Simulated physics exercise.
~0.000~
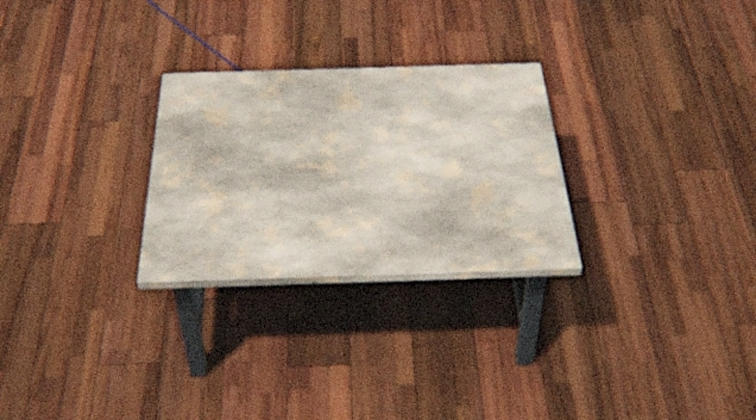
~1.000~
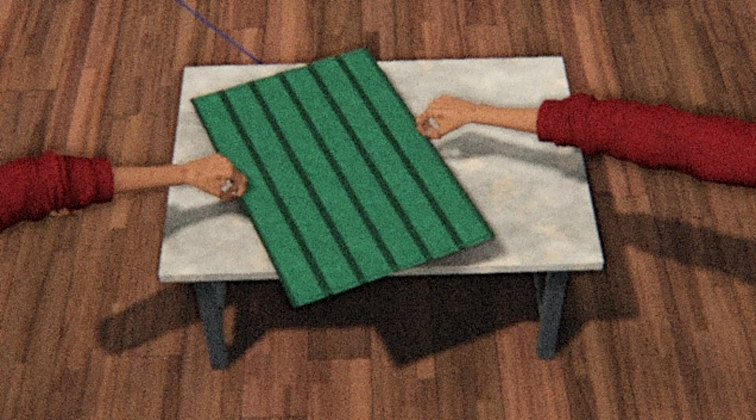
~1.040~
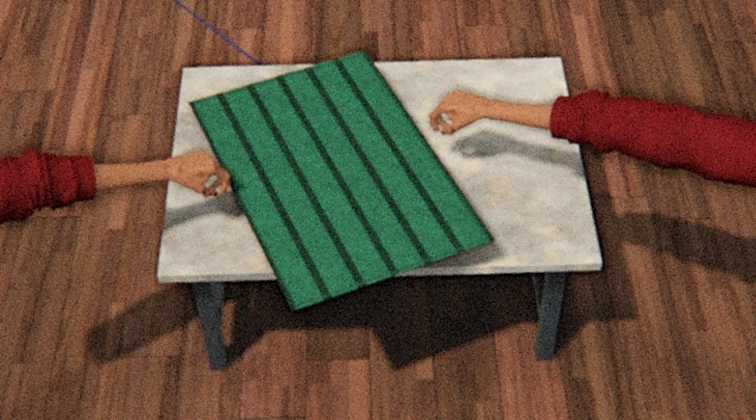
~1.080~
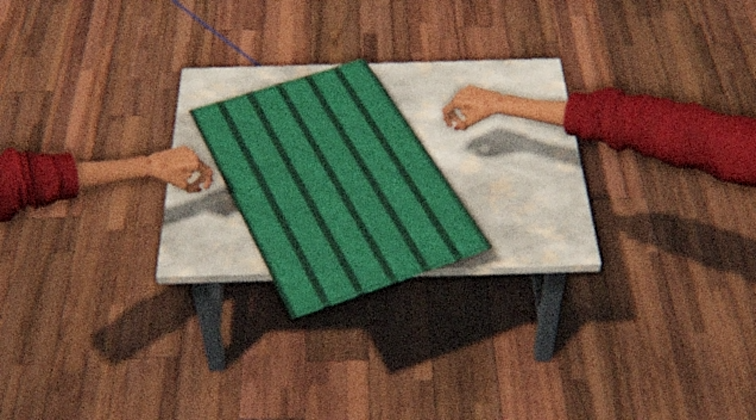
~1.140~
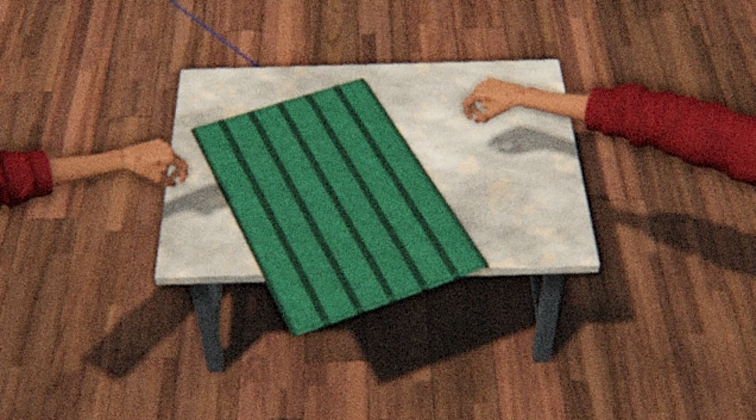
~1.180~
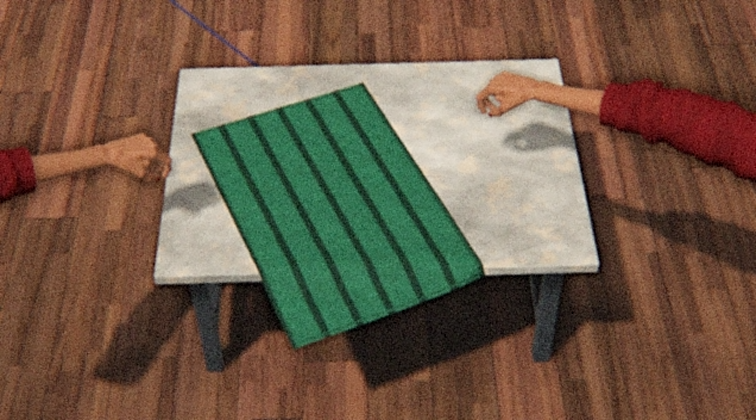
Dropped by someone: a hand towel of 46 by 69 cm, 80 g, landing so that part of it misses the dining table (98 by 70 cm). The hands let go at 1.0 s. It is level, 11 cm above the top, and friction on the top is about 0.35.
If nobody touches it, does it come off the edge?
No.
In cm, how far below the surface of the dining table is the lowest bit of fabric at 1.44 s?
Roughly 10 centimetres below the top.
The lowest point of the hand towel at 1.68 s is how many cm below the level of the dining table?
At that moment it reaches about 14 cm below the top.
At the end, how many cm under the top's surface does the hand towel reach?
18 cm, roughly.
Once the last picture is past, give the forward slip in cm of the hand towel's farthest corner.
I'd put it at close to 1 cm.
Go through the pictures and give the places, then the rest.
The first picture shows the bare dining table.
The second picture shows hand towel corners (294, 308) (190, 100) (366, 48) (496, 237).
The third picture shows hand towel corners (293, 311) (189, 103).
The fourth picture shows hand towel corners (293, 319) (189, 111).
The fifth picture shows hand towel corners (293, 338) (191, 130).
The sixth picture shows hand towel corners (191, 135) (363, 83).
By 1.4 s, 80 % of the hand towel is still over the top.
By 1.7 s, 80 % of the hand towel is still over the top.
By 1.9 s, 80 % of the hand towel is still over the top.
By 2.2 s, 80 % of the hand towel is still over the top.
By 4.4 s, 80 % of the hand towel is still over the top.
